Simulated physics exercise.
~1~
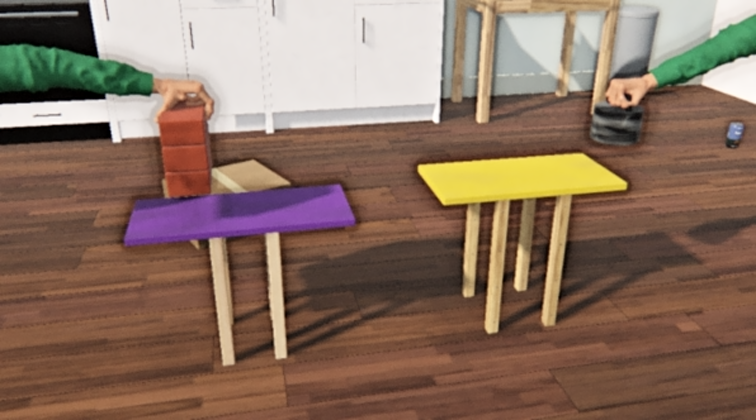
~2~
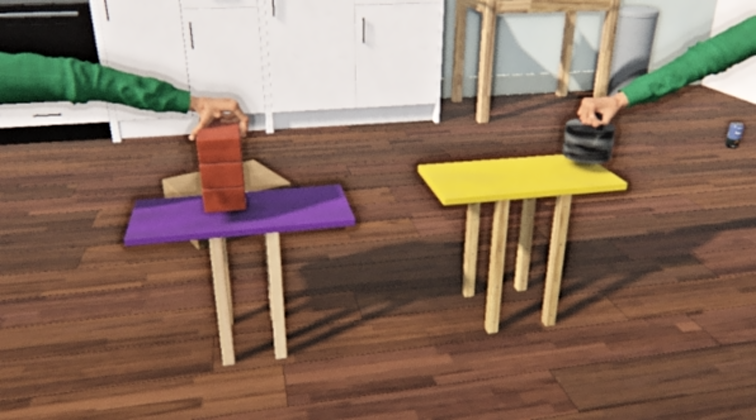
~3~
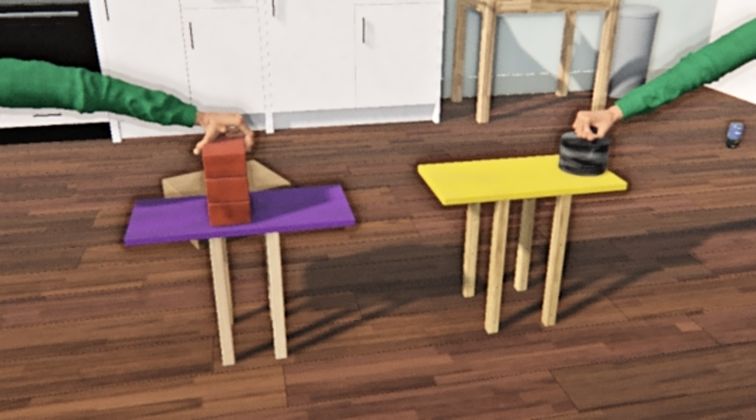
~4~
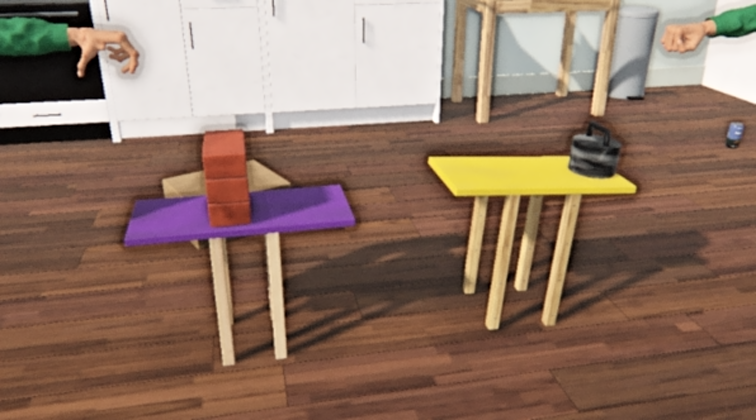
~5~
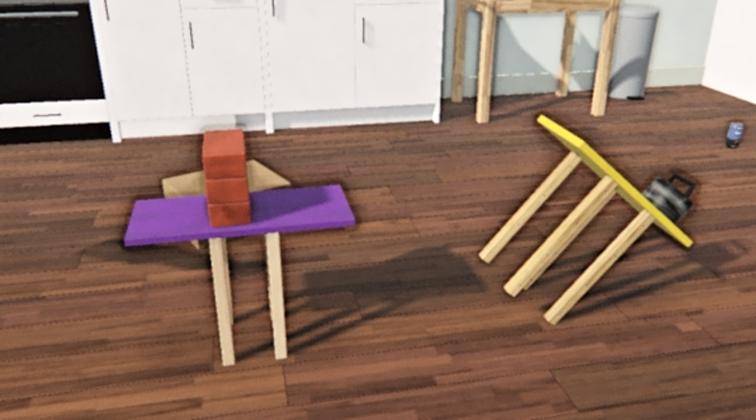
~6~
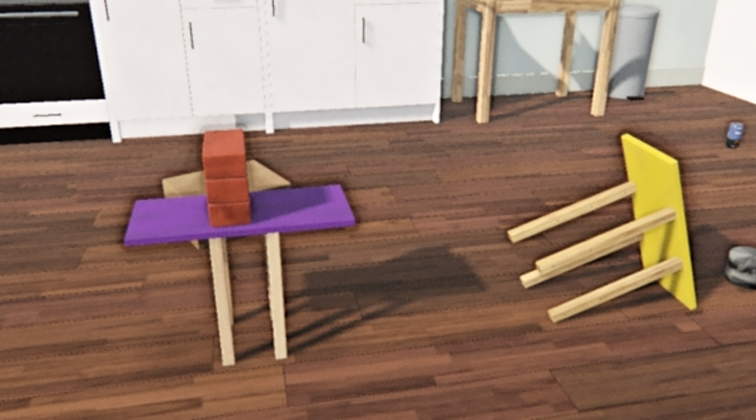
Two hands set a stack of red bricks on a narrow purple table and a dark round object on the right end of a yellow one, then let go. The purple table stayed steady, but the yellow one tipped over rightward, spilling its load onto the floor.
